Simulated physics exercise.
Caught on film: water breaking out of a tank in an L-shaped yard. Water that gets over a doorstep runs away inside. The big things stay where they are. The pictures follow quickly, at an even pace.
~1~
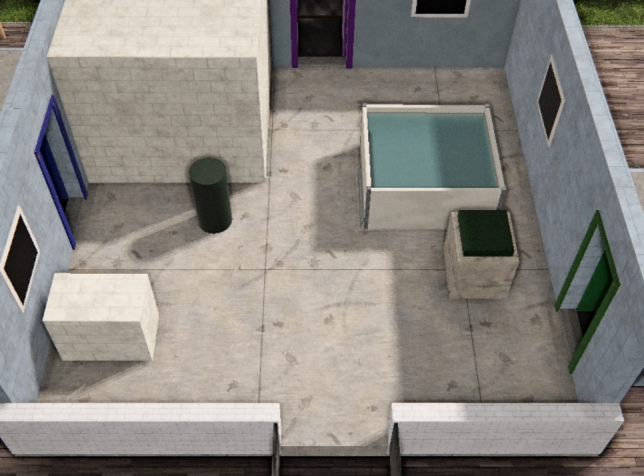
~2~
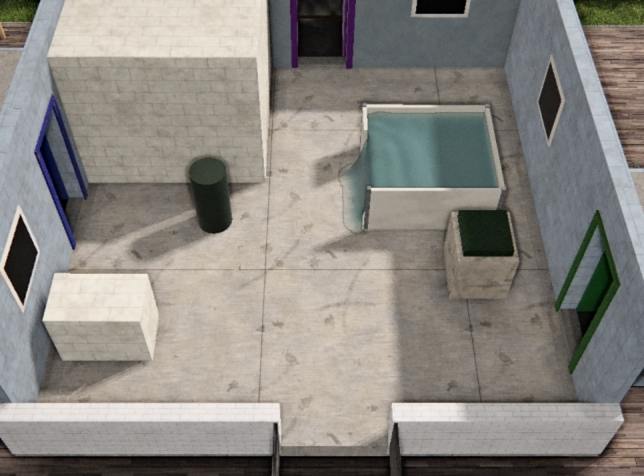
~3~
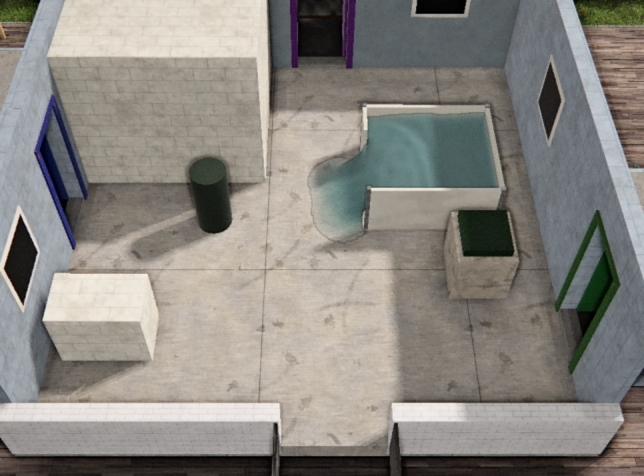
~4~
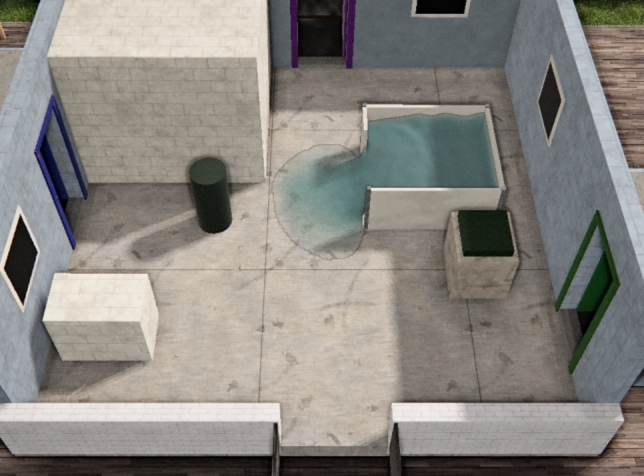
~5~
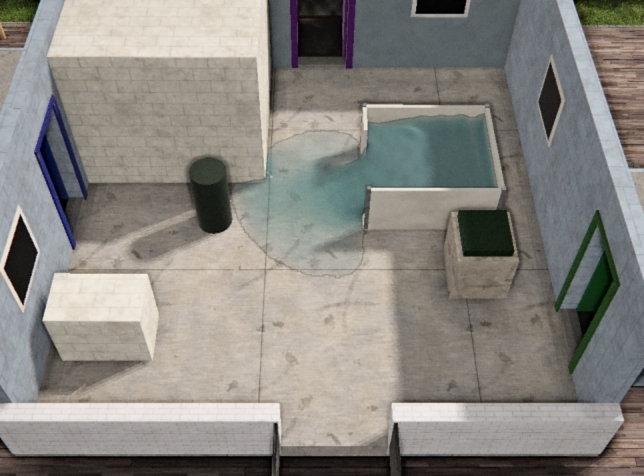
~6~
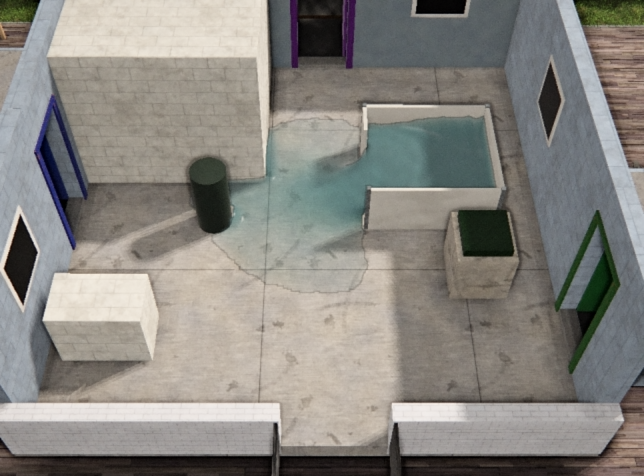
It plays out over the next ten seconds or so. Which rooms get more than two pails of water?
In the end: The blue door lets in a lot; the green door admits no more than that; the purple door lets in a lot.
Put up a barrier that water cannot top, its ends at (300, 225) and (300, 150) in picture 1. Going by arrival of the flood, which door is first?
It is the one in purple.
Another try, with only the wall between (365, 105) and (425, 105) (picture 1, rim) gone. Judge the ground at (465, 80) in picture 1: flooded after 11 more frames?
Verdict: Wet.
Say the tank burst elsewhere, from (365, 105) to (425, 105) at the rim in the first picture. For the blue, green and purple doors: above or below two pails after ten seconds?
In short: The blue door takes less; the green door holds; the purple door goes over.
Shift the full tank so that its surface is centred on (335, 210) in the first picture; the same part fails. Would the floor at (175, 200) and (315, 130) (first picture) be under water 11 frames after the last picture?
One after the other: Flooded, clear.
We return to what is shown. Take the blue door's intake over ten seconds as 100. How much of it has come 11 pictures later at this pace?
Close to 15 %.
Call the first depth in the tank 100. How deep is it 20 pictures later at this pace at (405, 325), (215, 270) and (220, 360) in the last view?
In turn 0, 8 and 4 in a hundred.
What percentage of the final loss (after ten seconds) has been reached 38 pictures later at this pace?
Some 70 per cent.
A moment on, water covers 30 % of the floor; the blue door under two buckets in, the green door not reached, the purple door not reached.
Next, water covers 45 % of the floor; the blue door over two buckets in, the green door not reached, the purple door under two buckets in.
Then, water covers 55 % of the floor; the blue door far over two buckets in, the green door not reached, the purple door over two buckets in.
Later, water covers 85 % of the floor; the blue door far over two buckets in, the green door not reached, the purple door far over two buckets in.
In the end, water covers 100 % of the floor; the blue door far over two buckets in, the green door wet at the sill, nothing in, the purple door far over two buckets in.
